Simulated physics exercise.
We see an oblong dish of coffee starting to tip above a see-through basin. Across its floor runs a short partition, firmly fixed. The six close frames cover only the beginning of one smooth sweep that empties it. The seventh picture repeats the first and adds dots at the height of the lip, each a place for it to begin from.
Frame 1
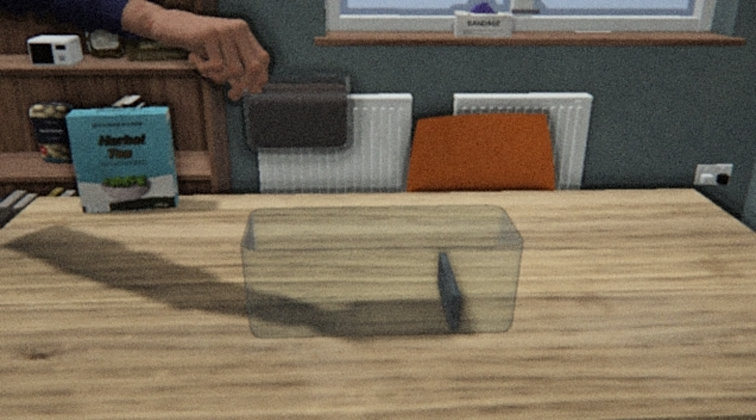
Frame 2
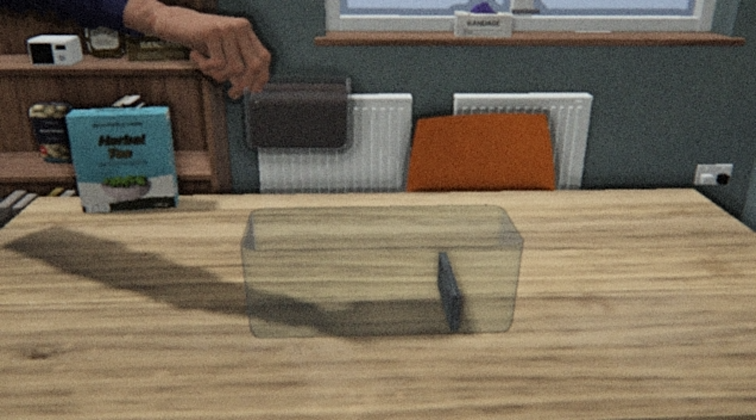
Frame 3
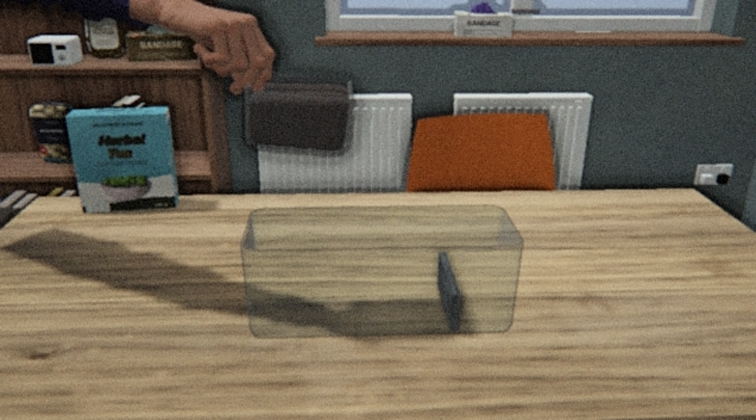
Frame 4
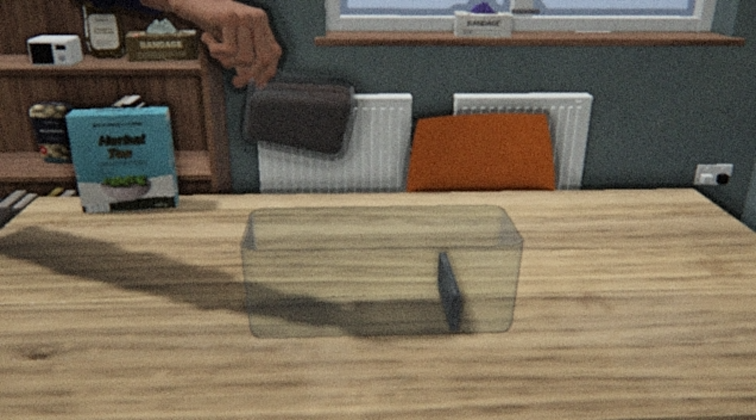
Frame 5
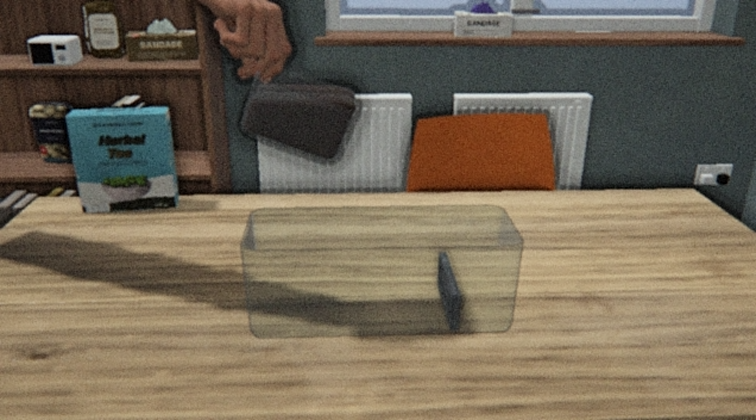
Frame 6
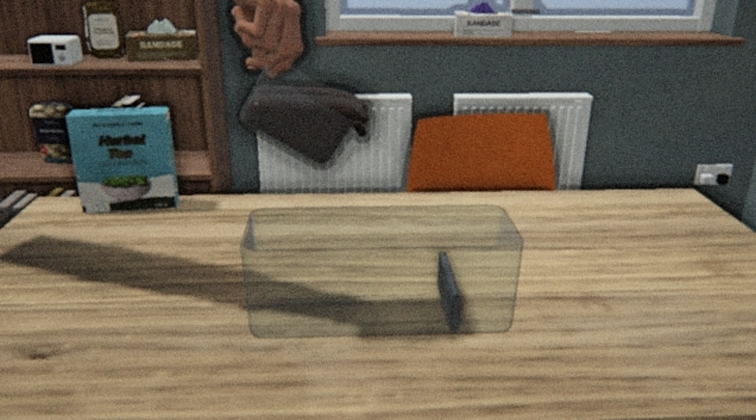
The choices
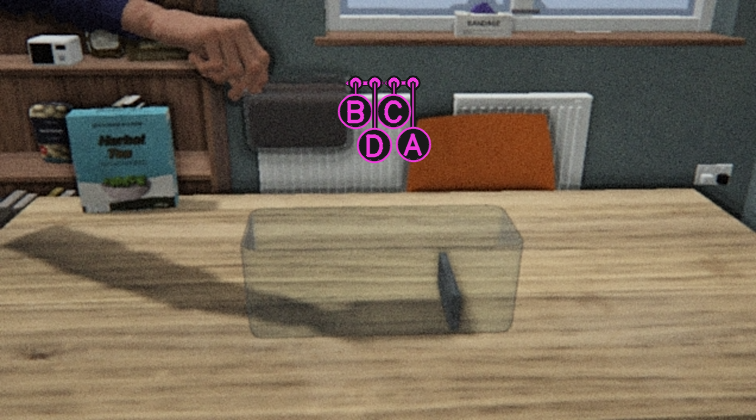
In a room with shelves, a radiator and an orange chair, a hand beside a dark oblong container moves slightly right as the container gradually tilts rightward above a clear basin with a short partition on a wooden table.
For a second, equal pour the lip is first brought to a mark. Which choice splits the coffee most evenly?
Choose C.
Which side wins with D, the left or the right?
More ends on the left.
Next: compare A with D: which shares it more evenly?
That would be A.
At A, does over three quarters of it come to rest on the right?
No.
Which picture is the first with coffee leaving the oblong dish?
In picture 5.
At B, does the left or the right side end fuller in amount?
More ends on the left.
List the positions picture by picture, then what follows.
Upright, lip at (347, 83); basin from (250, 334) to (512, 328); top of the wall at (449, 272); nothing has left yet.
Upright, lip at (348, 84); nothing has left yet.
Tipped about 6°, lip at (350, 88); nothing has left yet.
Tipped about 12°, lip at (352, 93); nothing has left yet.
Tipped about 21°, lip at (354, 102); coffee is over the lip, down to (354, 102).
Tipped about 32°, lip at (355, 112); coffee is over the lip, down to (362, 125).
On the marked copy, A at (413, 82); B at (355, 83); C at (393, 83); D at (374, 83).
Choosing A, about 34 % ends left of the wall and 63 % right of it; 3 % is lost outside.
Choosing B, about 95 % ends left of the wall and 2 % right of it; 3 % is lost outside.
Choosing C, about 54 % ends left of the wall and 44 % right of it; 3 % is lost outside.
Choosing D, about 80 % ends left of the wall and 14 % right of it; 6 % is lost outside.
